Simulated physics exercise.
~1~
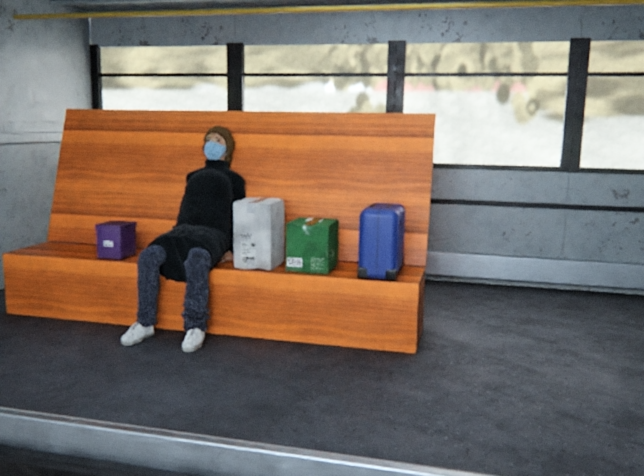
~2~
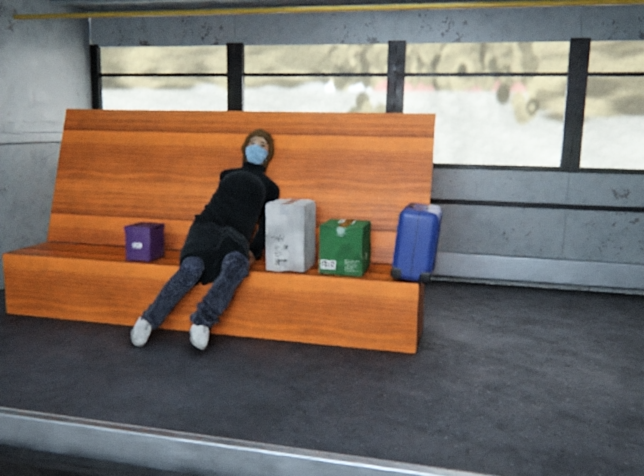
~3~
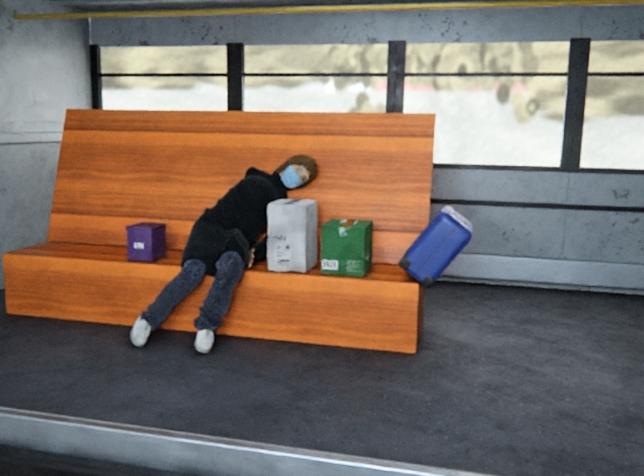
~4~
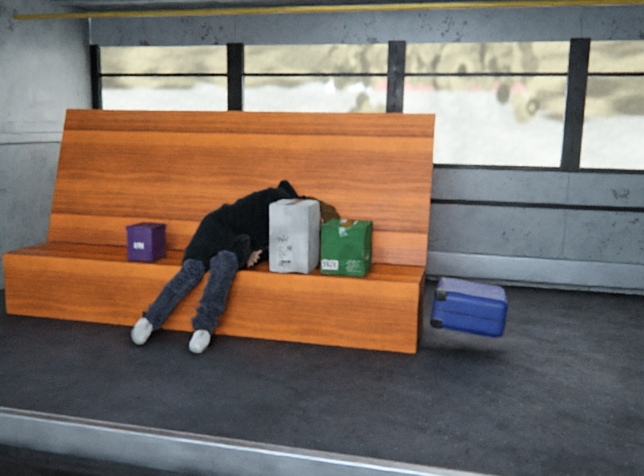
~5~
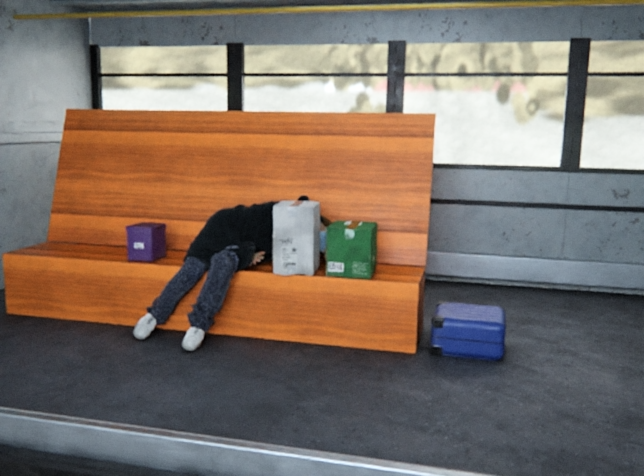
On a bus bench, a masked passenger slumping right behind a white pack as items slide and a blue case tumbles to the floor.
